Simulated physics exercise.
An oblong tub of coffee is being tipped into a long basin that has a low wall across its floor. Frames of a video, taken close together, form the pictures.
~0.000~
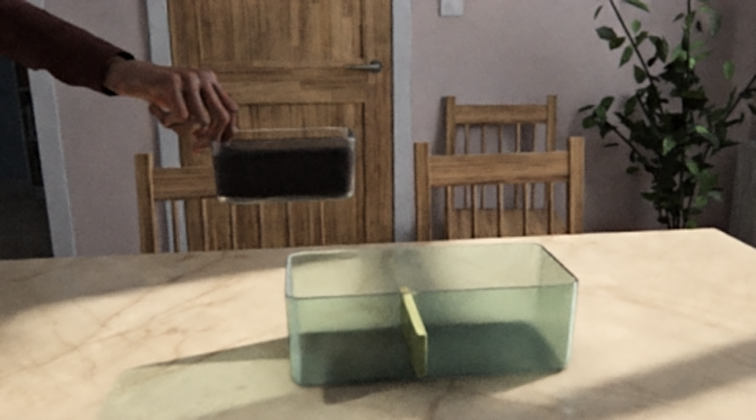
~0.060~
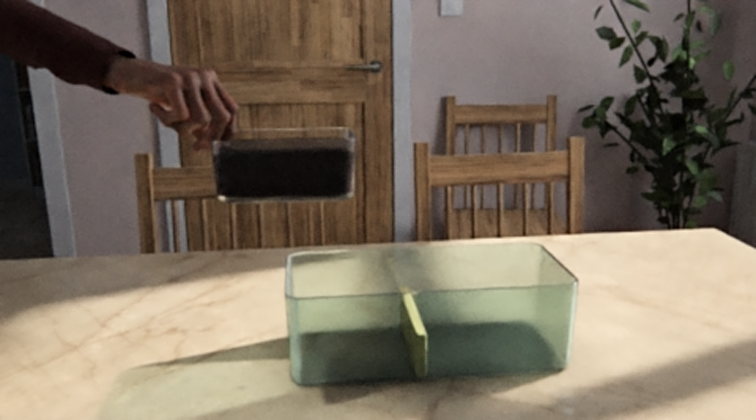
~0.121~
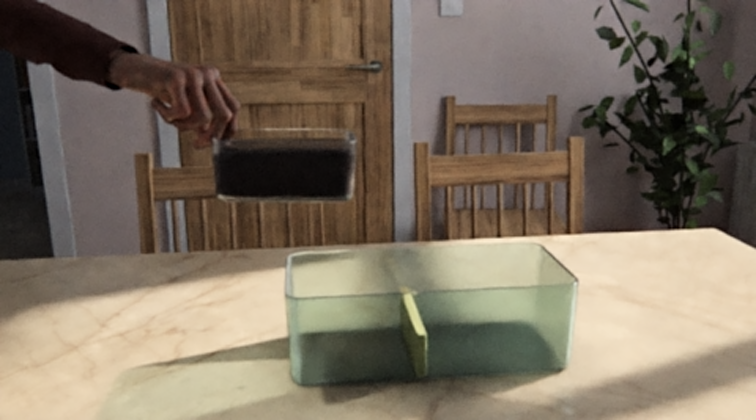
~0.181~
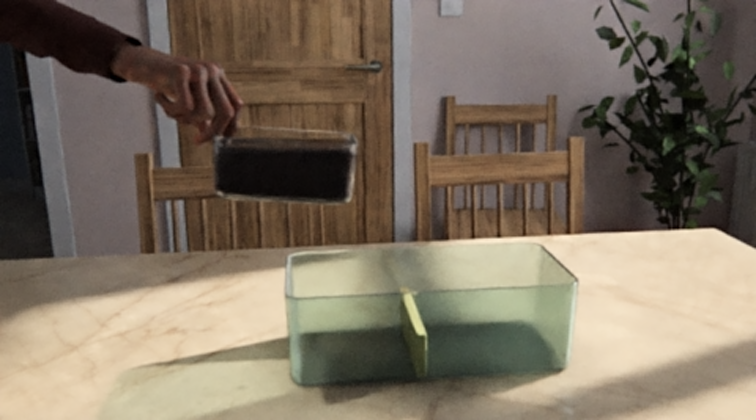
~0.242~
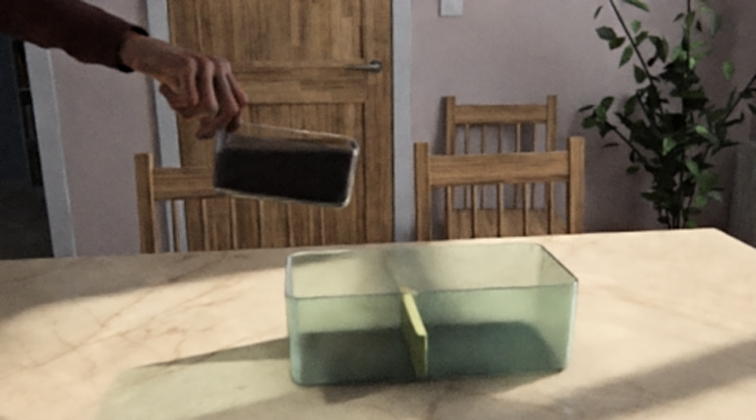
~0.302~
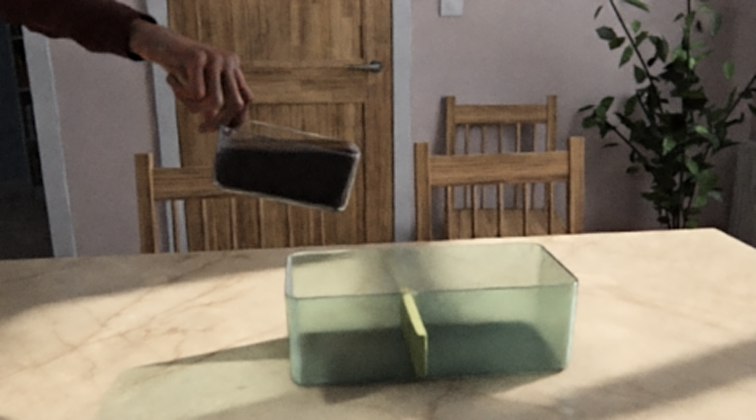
The clip shows a hand holding a clear oblong tub of dark contents above a long, pale green basin with a low yellowish wall inside, on a table. The hand keeps the tub nearly level, then gradually tilts its right end downward.
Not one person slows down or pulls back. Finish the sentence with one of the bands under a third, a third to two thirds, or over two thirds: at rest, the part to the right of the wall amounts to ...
At rest, the part to the right of the wall amounts to a third to two thirds.
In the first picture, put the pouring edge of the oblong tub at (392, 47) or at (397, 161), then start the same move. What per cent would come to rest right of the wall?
First place gives some 80 %, second place some 80 %.
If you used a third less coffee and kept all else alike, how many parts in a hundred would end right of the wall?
Near 20 in a hundred.
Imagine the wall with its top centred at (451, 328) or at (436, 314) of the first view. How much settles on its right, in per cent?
20 per cent, then 10 per cent, roughly.
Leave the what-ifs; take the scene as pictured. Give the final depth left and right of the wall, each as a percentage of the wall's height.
Once it settles, the left reaches around 30 and the right around 30.
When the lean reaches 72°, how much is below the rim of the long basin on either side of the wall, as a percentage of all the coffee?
Left 5, right 30.
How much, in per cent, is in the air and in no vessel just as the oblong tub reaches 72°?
Around 35 %.
A moment on, the oblong tub is tipped part way and 28 per cent is still to pour, 7 is left of the wall and 30 right of it.
Next, the oblong tub is tipped right over and 3 per cent is still to pour, 39 is left of the wall and 54 right of it.
Then the oblong tub is tipped right over and 0 per cent is still to pour, 45 is left of the wall and 54 right of it.
Later the oblong tub is tipped right over and 0 per cent is still to pour, 45 is left of the wall and 54 right of it.
At rest 45 per cent lies left of the wall, 54 right of it and 1 outside.
